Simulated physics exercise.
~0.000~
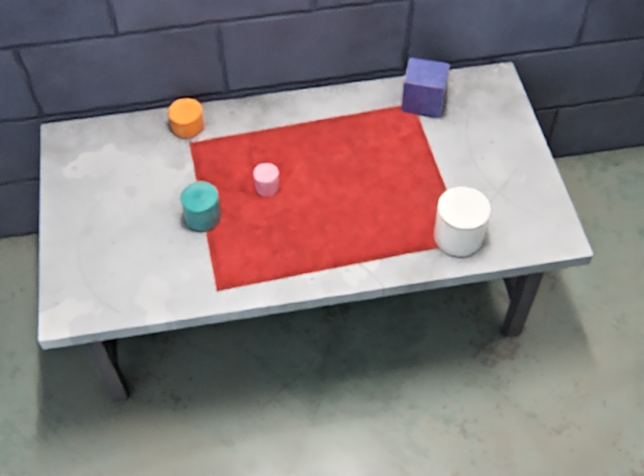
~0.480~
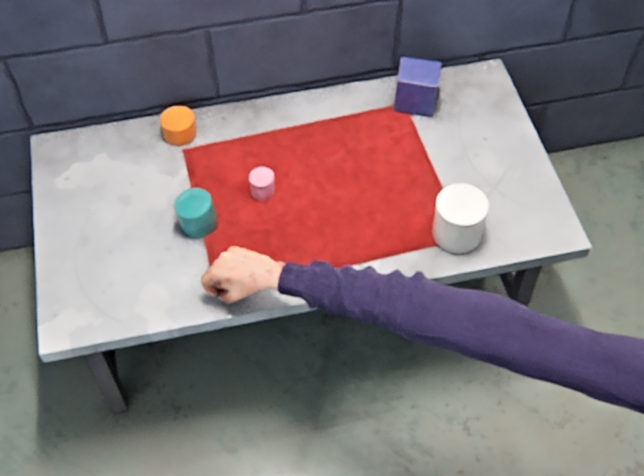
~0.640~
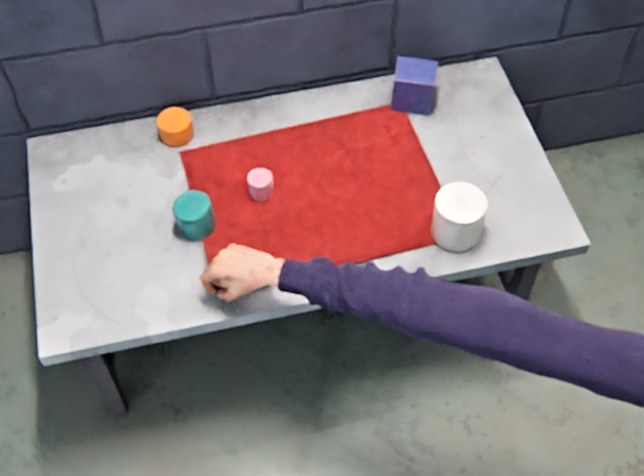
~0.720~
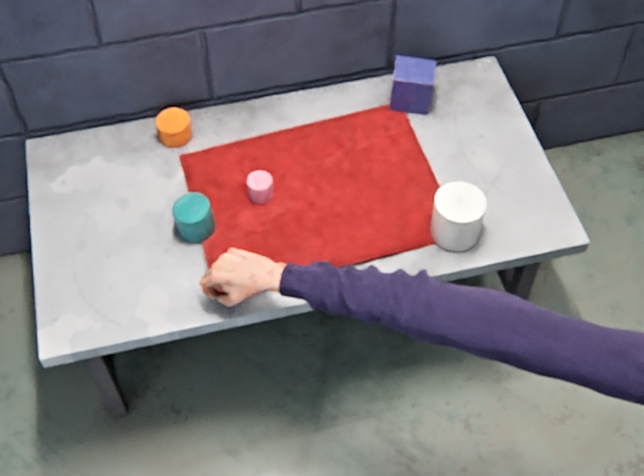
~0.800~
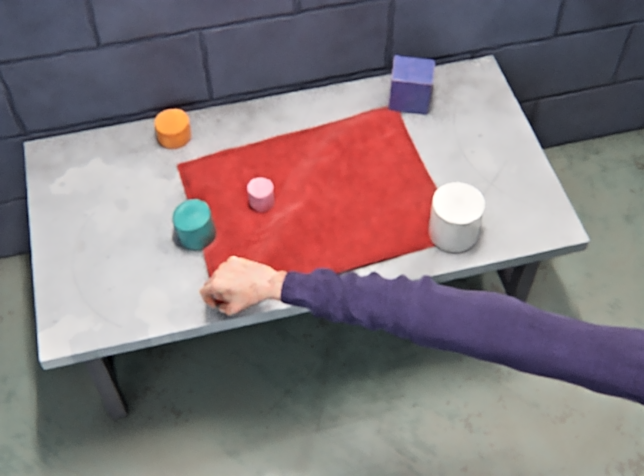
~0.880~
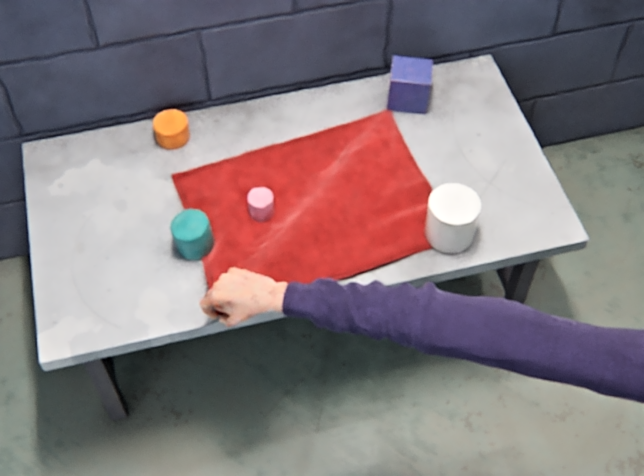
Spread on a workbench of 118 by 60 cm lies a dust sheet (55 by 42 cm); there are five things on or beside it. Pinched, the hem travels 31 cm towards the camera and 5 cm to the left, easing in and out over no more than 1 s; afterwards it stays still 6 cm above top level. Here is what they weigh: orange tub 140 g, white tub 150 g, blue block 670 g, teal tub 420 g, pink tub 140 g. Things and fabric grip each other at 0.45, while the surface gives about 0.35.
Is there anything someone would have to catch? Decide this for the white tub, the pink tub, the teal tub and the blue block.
Catch list: White tub - catch it; pink tub - catch it; teal tub - catch it; blue block - leave it.
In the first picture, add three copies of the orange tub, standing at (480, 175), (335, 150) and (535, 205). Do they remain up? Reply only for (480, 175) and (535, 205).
Going through them in turn, one survives up there and then one survives up there.
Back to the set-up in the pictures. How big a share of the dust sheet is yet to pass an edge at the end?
Share within the edges: Approx. 0 %.
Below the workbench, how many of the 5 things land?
3 in all.
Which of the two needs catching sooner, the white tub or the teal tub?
First: Teal.
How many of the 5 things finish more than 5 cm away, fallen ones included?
Count recorded: 3.
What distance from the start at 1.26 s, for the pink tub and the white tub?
The pink tub is 25 cm out, the white tub 10 cm.
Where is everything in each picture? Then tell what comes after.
White tub (465, 207); pink tub (266, 172); teal tub (199, 196); blue block (427, 73); dust sheet corners (217, 291) (190, 143), in the first frame.
Dust sheet corners (182, 149); grip (217, 293), in the second frame.
Dust sheet corners (180, 152); grip (216, 291), in the third frame.
Pink tub (260, 180); teal tub (192, 207); dust sheet corners (179, 156); grip (216, 296), in the fourth frame.
Pink tub (260, 187); white tub (459, 202); teal tub (192, 214); dust sheet corners (176, 164); grip (217, 304), in the fifth frame.
White tub (455, 203); pink tub (260, 197); teal tub (191, 224); blue block (411, 70); dust sheet corners (171, 174); grip (217, 316), in the sixth frame.
At 1.1 s, 90 % of the dust sheet is still over the top; pink tub 14 cm off its start, teal tub 12 cm off its start, white tub 6 cm off its start.
At 1.3 s, 75 % of the dust sheet is still over the top; pink tub 23 cm off its start, teal tub 20 cm off its start, white tub 10 cm off its start.
At 1.4 s, 65 % of the dust sheet is still over the top; pink tub 29 cm off its start at (234, 290), teal tub 28 cm off its start at (182, 319), white tub 14 cm off its start at (420, 241).
At 1.6 s, 60 % of the dust sheet is still over the top; teal tub over the edge, pink tub 34 cm off its start, white tub 16 cm off its start.
At 3.2 s, 0 % of the dust sheet is still over the top; pink tub over the edge, teal tub over the edge, white tub over the edge, blue block 0 cm off its start at (410, 70).
